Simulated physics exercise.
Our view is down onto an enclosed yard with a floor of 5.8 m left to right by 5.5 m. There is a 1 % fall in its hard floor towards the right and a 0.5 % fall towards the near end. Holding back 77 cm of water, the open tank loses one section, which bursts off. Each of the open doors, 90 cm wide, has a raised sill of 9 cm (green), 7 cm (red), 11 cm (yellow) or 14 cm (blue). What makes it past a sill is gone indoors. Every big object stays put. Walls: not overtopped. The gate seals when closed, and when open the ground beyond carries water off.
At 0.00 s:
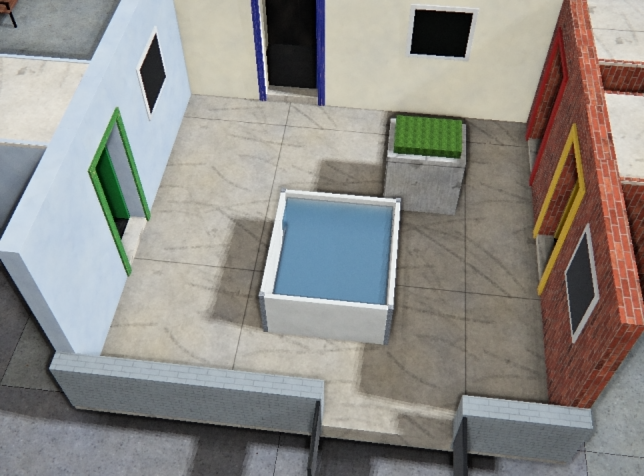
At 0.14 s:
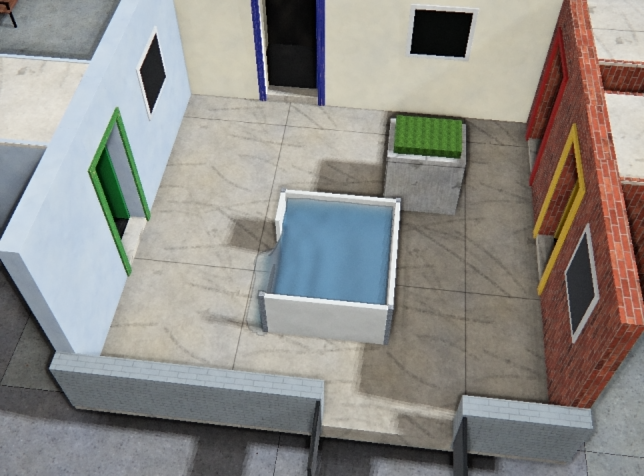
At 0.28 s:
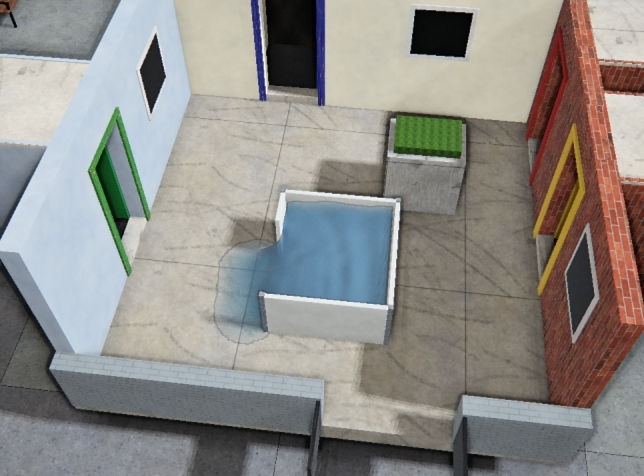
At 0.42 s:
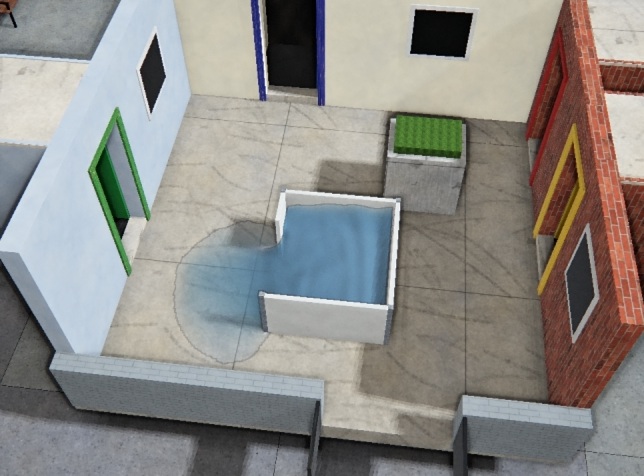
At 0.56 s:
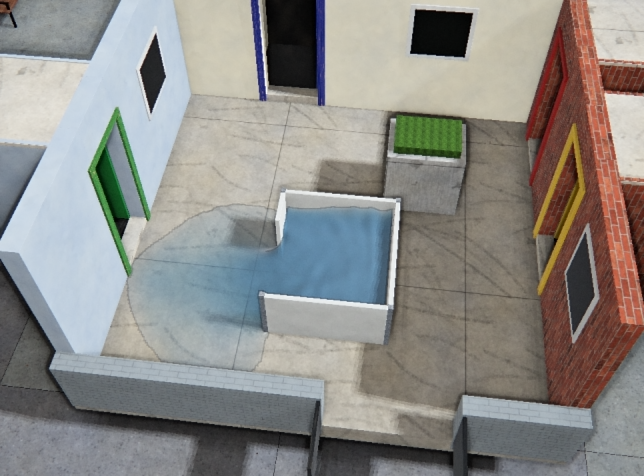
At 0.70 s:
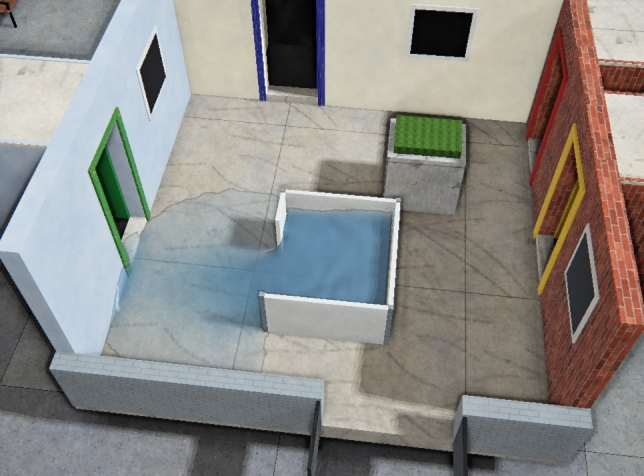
Blue water pouring through a gap in the left side of a white open tank and spreading across a walled yard's floor.
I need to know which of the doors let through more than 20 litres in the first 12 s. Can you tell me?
As I see it, my guess is the green door lets through more than the limit, my guess is the red door lets through more than the limit, my guess is the yellow door lets through less than the limit, my guess is the blue door lets through less than the limit.
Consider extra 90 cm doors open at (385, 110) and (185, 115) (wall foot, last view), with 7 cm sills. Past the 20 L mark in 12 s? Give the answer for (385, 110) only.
Short of it.
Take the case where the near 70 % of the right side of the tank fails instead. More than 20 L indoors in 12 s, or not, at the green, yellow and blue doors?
Then green does not exceed it, yellow exceeds it, blue does not exceed it.
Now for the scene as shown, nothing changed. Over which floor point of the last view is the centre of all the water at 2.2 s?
The water is centred near (239, 289).
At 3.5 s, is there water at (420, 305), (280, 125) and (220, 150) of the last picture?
Going in order, clear, then covered, then covered.
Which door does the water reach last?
That would be the red door, last of all.
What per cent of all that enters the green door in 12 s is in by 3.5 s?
Share: ~ 90 %.
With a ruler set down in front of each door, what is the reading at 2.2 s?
Centimetres: Green 25 / red 0 / yellow 0 / blue 0.
After 1.4 s water covers 25 % of the floor and is deepest (57 cm) near (93, 380); green door 27 cm at the sill, 90 L in, red door not reached, yellow door not reached, blue door not reached.
After 2.2 s water covers 25 % of the floor and is deepest (35 cm) near (138, 288); green door 25 cm at the sill, 197 L in, red door not reached, yellow door not reached, blue door not reached.
After 3.5 s water covers 50 % of the floor and is deepest (18 cm) near (121, 298); green door 17 cm at the sill, 269 L in, red door not reached, yellow door not reached, blue door 7 cm at the sill, 0 L in.
After 7.0 s water covers 90 % of the floor and is deepest (14 cm) near (529, 167); green door 6 cm at the sill, 299 L in, red door 12 cm at the sill, 5 L in, yellow door 5 cm at the sill, 0 L in, blue door 6 cm at the sill, 0 L in.
After 12.0 s water covers 95 % of the floor and is deepest (10 cm) near (541, 331); green door 2 cm at the sill, 299 L in, red door 10 cm at the sill, 61 L in, yellow door 10 cm at the sill, 0 L in, blue door 3 cm at the sill, 0 L in.
